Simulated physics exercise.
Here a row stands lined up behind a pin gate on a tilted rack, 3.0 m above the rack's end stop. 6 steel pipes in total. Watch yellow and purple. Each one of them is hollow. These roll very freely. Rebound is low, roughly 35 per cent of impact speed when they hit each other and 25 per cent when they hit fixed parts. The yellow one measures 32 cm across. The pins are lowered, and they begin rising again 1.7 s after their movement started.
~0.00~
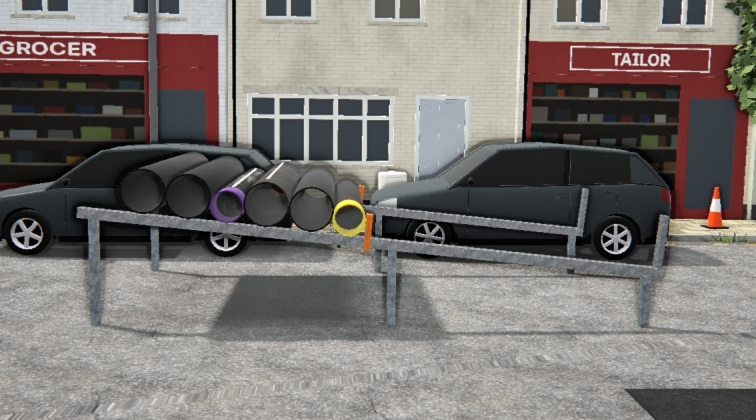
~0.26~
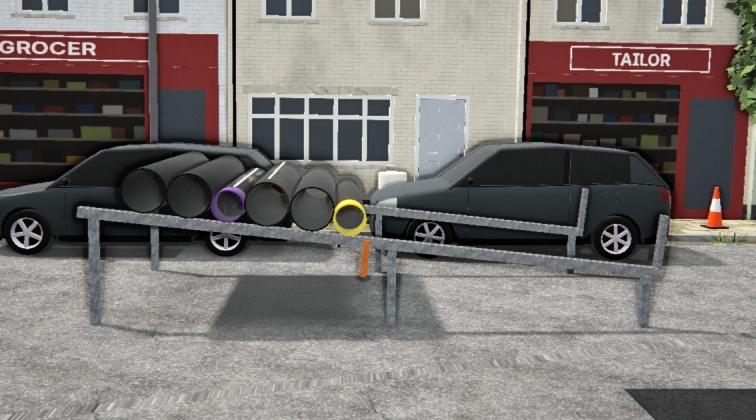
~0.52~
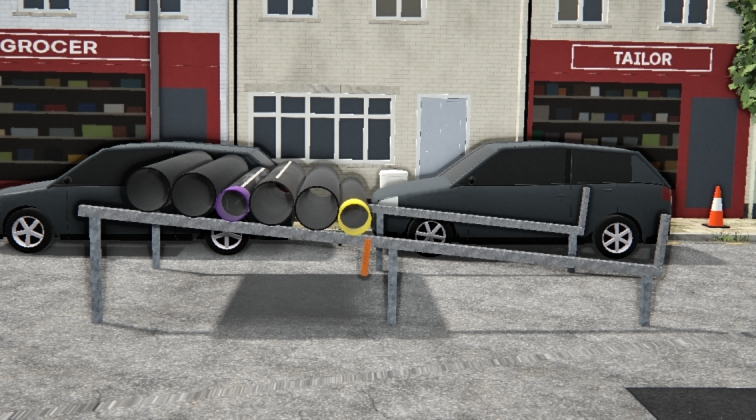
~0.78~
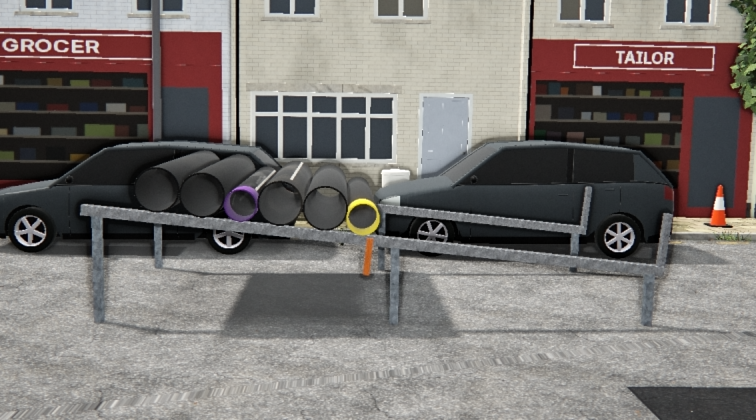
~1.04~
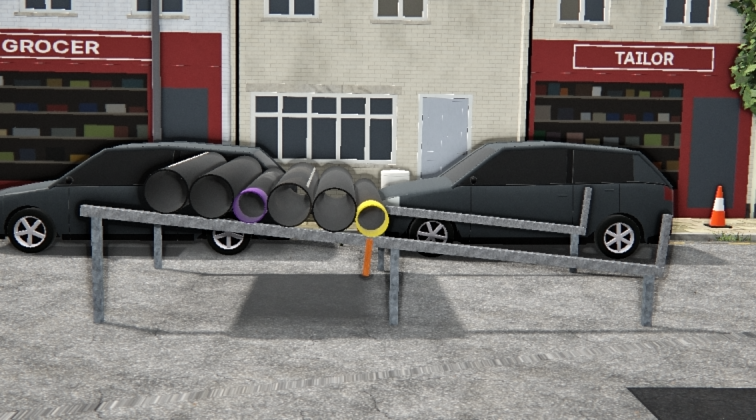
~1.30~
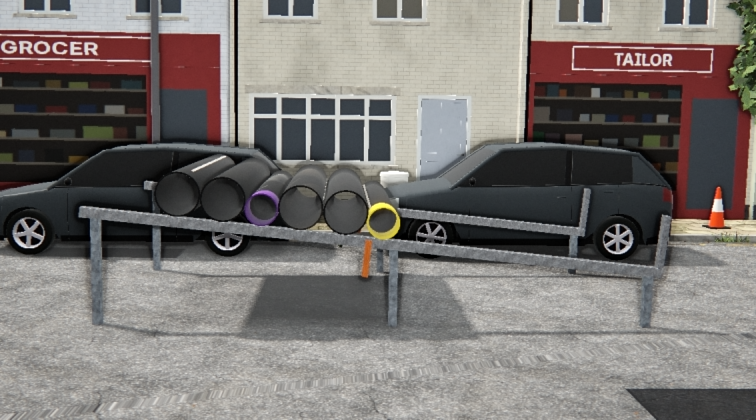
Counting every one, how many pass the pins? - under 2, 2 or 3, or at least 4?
I would say 2 or 3.
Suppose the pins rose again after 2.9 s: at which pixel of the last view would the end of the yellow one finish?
Near pixel (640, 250).
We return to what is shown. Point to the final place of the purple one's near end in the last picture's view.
(306, 215).
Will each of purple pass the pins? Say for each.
Purple is stopped.
Then, 1.5 s in, yellow is on the rails, 25 cm below the pins, rolling right; purple is on the rails, 95 cm above the pins, rolling right; 1 through so far.
Then, 1.6 s in, yellow is on the rails, 30 cm below the pins, rolling right; purple is on the rails, 90 cm above the pins, rolling right; 1 through so far.
Then, 1.7 s in, yellow is on the rails, 35 cm below the pins, rolling right; purple is on the rails, 85 cm above the pins, rolling right; 1 through so far.
Then, 1.9 s in, yellow is on the rails, 50 cm below the pins, rolling right; purple is on the rails, 70 cm above the pins, rolling right; 2 through so far.
In the end (5.3 s), yellow is on the rails, 275 cm below the pins; purple is on the rails, 65 cm above the pins; 2 through so far.
